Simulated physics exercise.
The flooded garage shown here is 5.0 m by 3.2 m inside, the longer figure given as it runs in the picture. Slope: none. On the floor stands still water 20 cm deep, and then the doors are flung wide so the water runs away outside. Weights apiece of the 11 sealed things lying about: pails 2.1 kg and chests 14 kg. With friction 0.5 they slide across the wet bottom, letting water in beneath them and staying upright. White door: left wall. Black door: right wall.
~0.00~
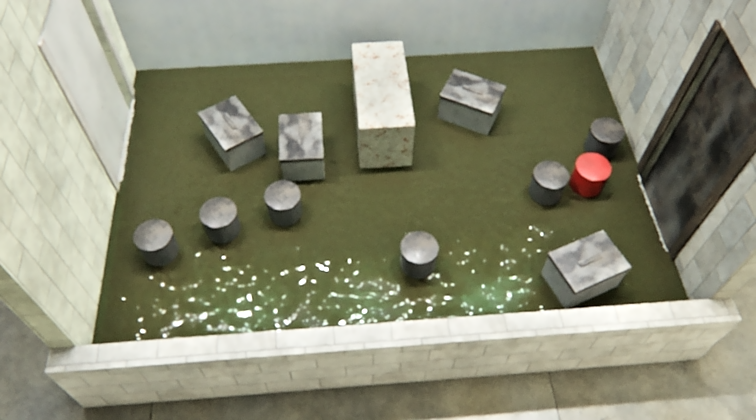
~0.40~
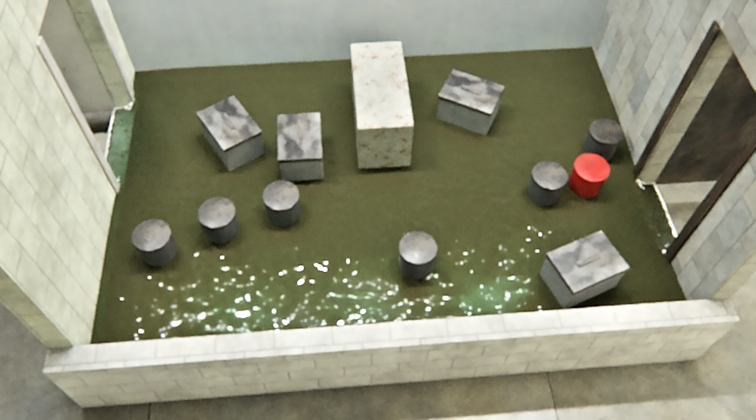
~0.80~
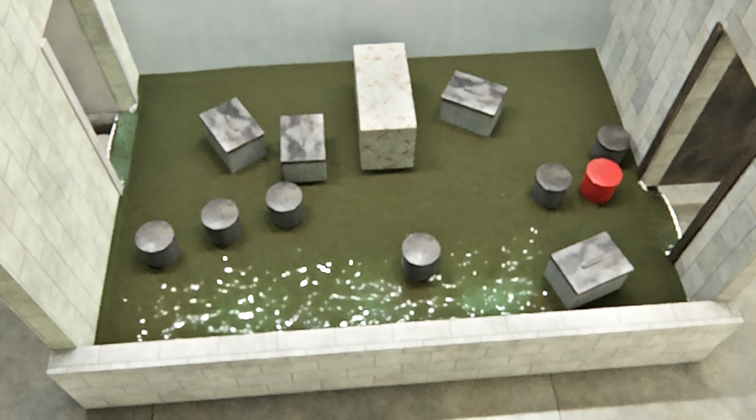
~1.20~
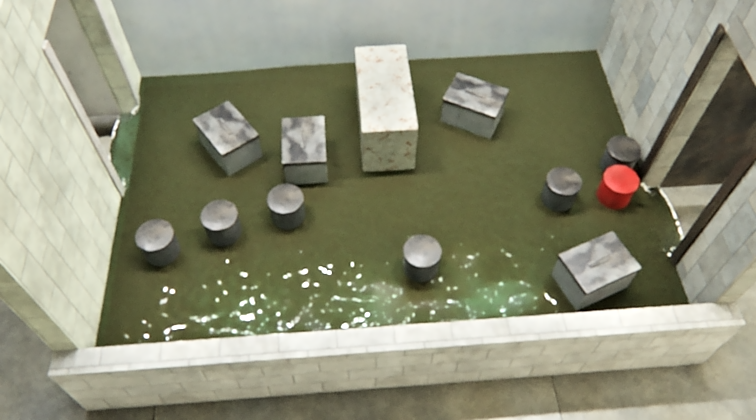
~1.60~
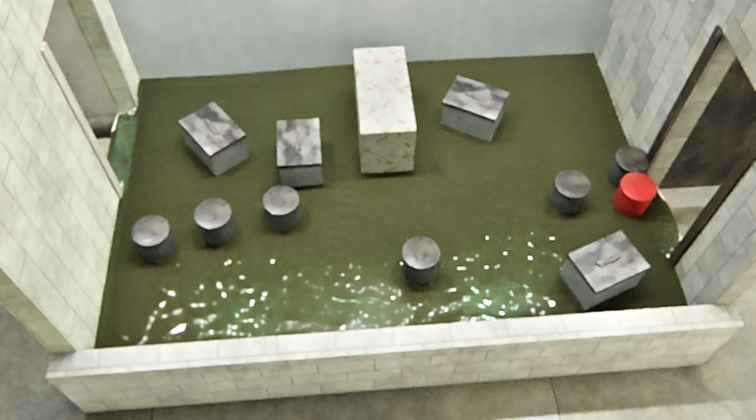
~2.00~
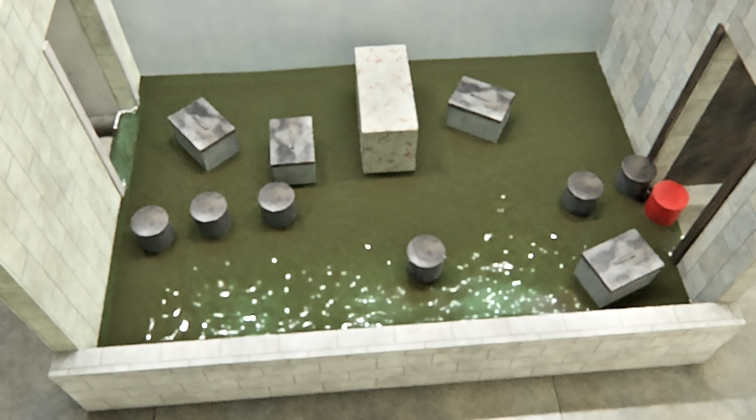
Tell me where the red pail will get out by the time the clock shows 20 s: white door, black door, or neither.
The red pail - black doorway.
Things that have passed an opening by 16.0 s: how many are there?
By then 9.
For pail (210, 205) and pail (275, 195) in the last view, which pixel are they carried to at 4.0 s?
Roughly (182, 175), then roughly (255, 177).
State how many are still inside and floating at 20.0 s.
The count is 1.
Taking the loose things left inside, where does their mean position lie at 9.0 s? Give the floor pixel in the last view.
Close to pixel (315, 183).
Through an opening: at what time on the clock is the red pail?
2.0 s or so.
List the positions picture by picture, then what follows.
The red pail at (594, 167), afloat; about 3150 L in view; 0 of 11 have shifted, in the first picture.
The red pail at (592, 167) floats; 20 cm deep round most things; 0 of 11 have shifted, in the second picture.
The red pail at (605, 172), afloat, 9 cm from its start; about 3040 L in view; 2 of 11 have shifted, in the third picture.
The red pail at (622, 179), afloat, 23 cm from its start; 19 cm deep round most things; 5 of 11 have shifted, in the fourth picture.
The red pail at (639, 187), afloat, 41 cm from its start; about 2890 L in view; 7 of 11 have shifted, in the fifth picture.
The red pail at (671, 195), afloat, 69 cm from its start; 18 cm deep round most things; 10 of 11 have shifted, in the sixth picture.
After 4.0 s the red pail has gone out by the black door; 3 of 11 are out; 8 afloat.
After 9.0 s the red pail has gone out by the black door; 7 of 11 are out; 4 afloat.
After 16.0 s the red pail has gone out by the black door; 9 of 11 are out; 2 afloat.
After 20.0 s the red pail has gone out by the black door; 9 of 11 are out; 1 afloat.
